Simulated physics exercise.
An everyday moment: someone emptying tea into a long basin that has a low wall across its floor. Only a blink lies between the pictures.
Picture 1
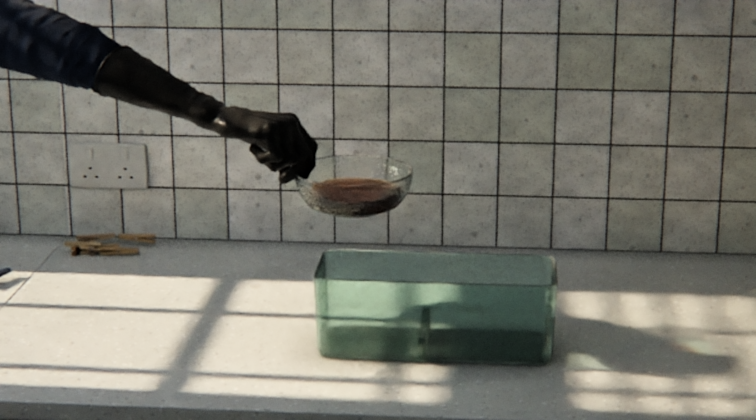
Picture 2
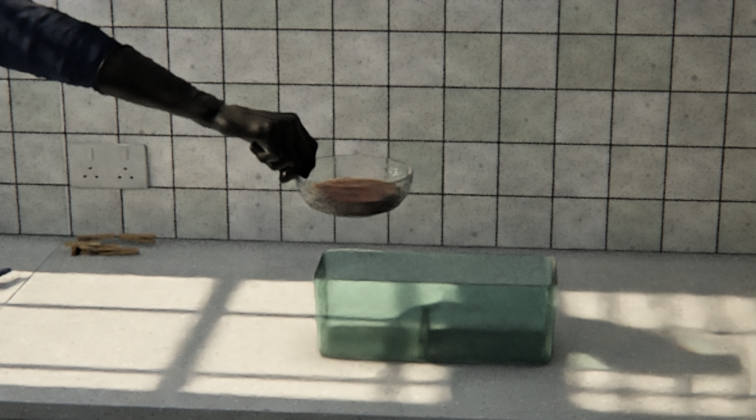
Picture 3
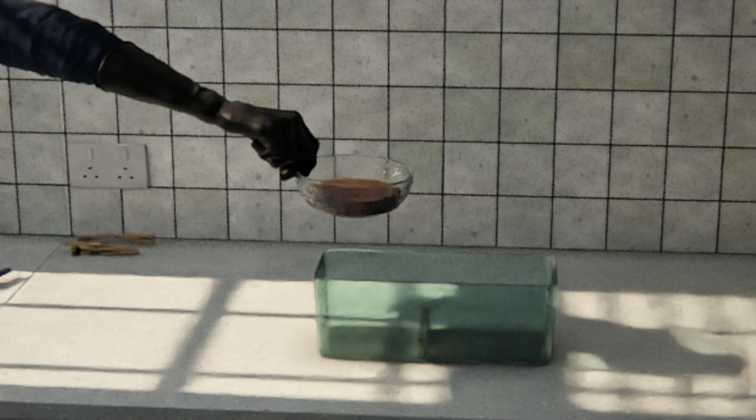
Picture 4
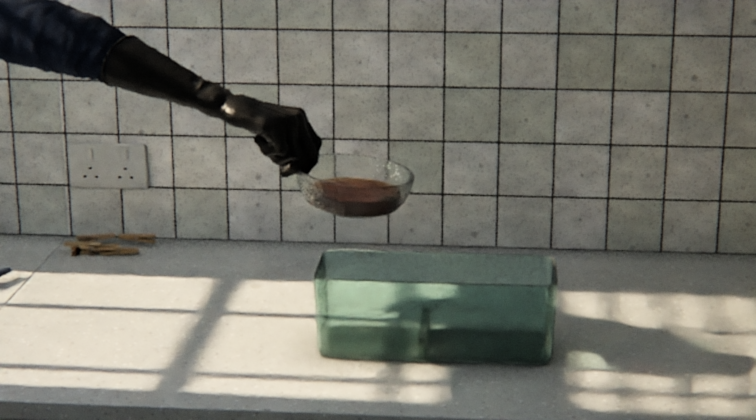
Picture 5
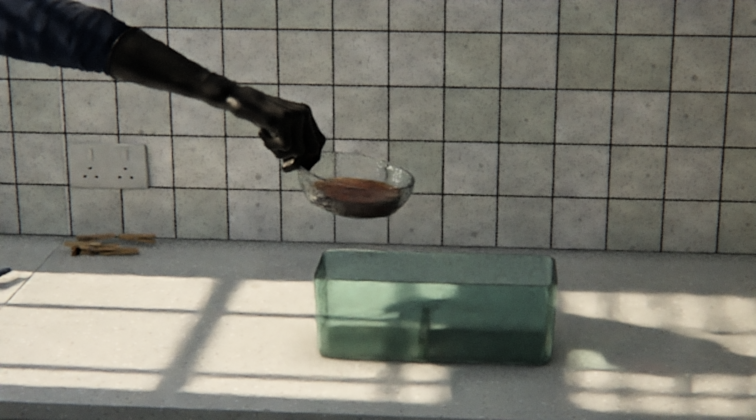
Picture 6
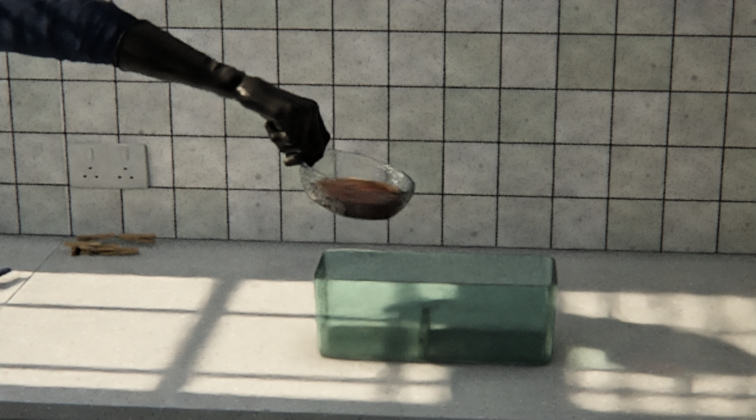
On a sunlit counter by a tiled wall, a dark hand held a glass bowl of brownish tea above a long green basin, then slowly tilted it a little to the right.
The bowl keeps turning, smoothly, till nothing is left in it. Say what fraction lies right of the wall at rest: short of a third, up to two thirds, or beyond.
The share right of the wall is between a third and two thirds.
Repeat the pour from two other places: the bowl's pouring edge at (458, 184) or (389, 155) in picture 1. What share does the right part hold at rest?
About 90 and 30 per cent.
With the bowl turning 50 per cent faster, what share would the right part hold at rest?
Near 60 %.
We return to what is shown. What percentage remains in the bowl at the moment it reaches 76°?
Close to 30 per cent.
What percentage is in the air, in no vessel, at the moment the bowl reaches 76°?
Some 30 per cent.
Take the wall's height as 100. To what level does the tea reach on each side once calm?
Some 20 per cent left and 30 right.
A moment on, the tilt is 76° and 28 per cent is still to pour, 4 is left of the wall and 37 right of it.
Next, the tilt is 110° and 0 per cent is still to pour, 42 is left of the wall and 57 right of it.
Then the tilt is 114° and 0 per cent is still to pour, 42 is left of the wall and 58 right of it.
Later the tilt is 114° and 0 per cent is still to pour, 42 is left of the wall and 58 right of it.
At rest 42 per cent lies left of the wall, 58 right of it and 0 outside.
